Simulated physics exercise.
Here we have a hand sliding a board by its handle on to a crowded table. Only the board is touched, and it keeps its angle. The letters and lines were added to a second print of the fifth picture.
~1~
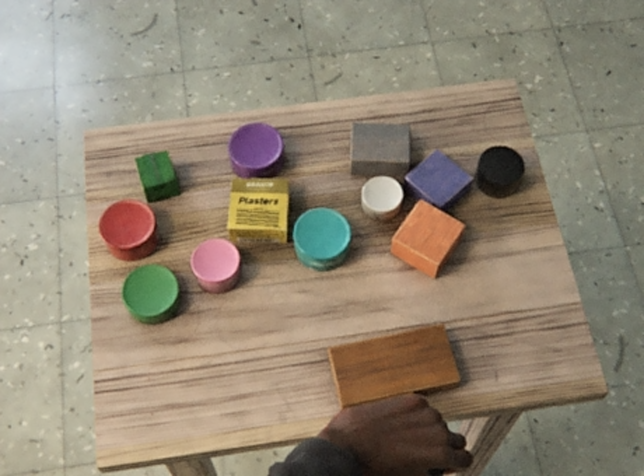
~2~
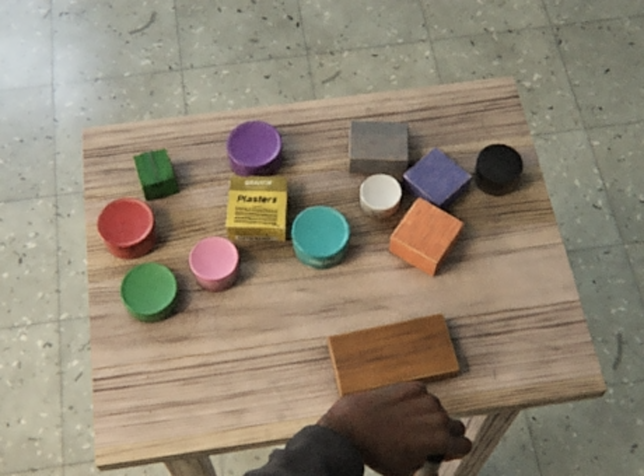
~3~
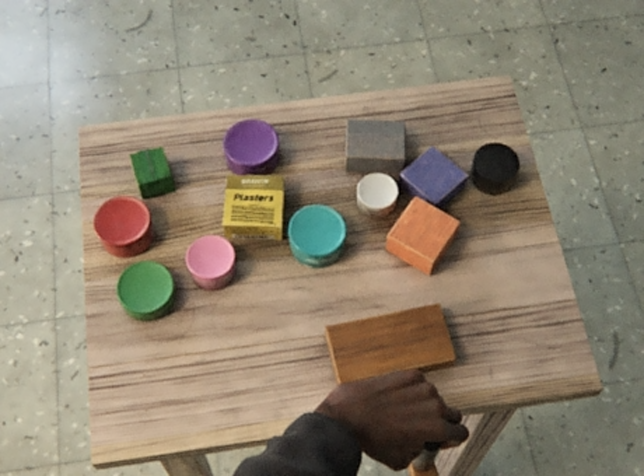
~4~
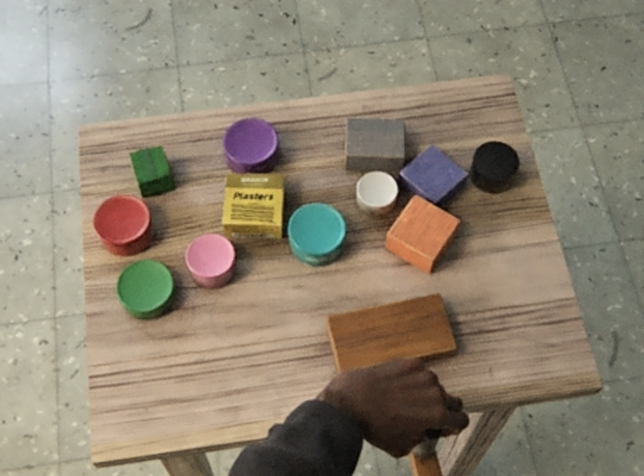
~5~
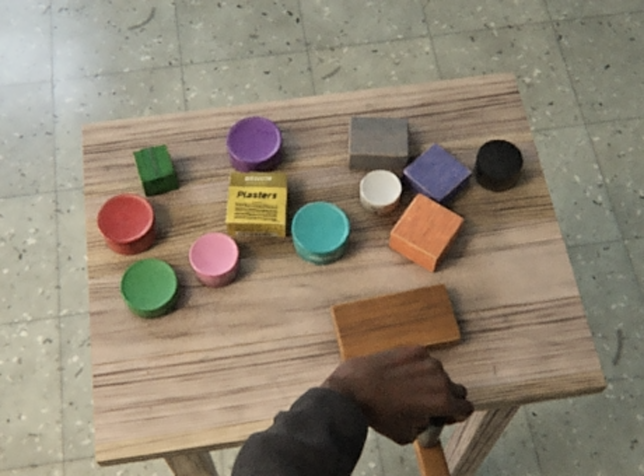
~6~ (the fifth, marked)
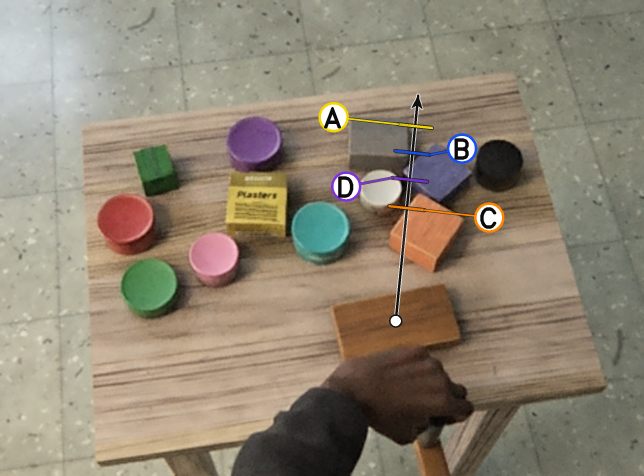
At first, a hand rests at the near edge of a wooden table, by a flat brown board lying below a spread of colourful round tubs and blocks. The hand then slides the board slightly forward, a handle coming into view beneath the fingers, while the other objects stay in place.
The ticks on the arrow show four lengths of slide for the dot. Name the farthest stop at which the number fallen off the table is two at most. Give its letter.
No farther than A.
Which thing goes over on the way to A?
The grey block goes over.
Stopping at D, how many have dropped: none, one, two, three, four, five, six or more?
In all, none.
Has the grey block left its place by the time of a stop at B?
By then, yes.
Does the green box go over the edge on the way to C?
No.
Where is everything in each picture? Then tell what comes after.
Black pot (499, 172); grey block (379, 149); pink jar (217, 266), in the first frame.
Board (393, 352); purple jar (255, 151), in the second frame.
Board (390, 342); blue block (433, 180), in the third frame.
Board (391, 332); green tub (146, 290), in the fourth frame.
Board (396, 321); white tub (380, 193); yellow box (258, 205); red tub (128, 225), in the fifth frame.
On the marked copy, A at (415, 126); B at (413, 153); C at (407, 208); D at (410, 179); the arrow from (396, 321) to (418, 96); the white dot at (396, 321).
Following A. Soon after the start, board (402, 250); blue block (439, 148); white tub (367, 186).
Later, board (409, 181); grey block (371, 98); blue block (449, 116).
In the end, board (414, 131); grey block over the edge; blue block (448, 81); one fallen.
As for the rest, B is within the limit but short; C is within the limit but short; D is within the limit but short.
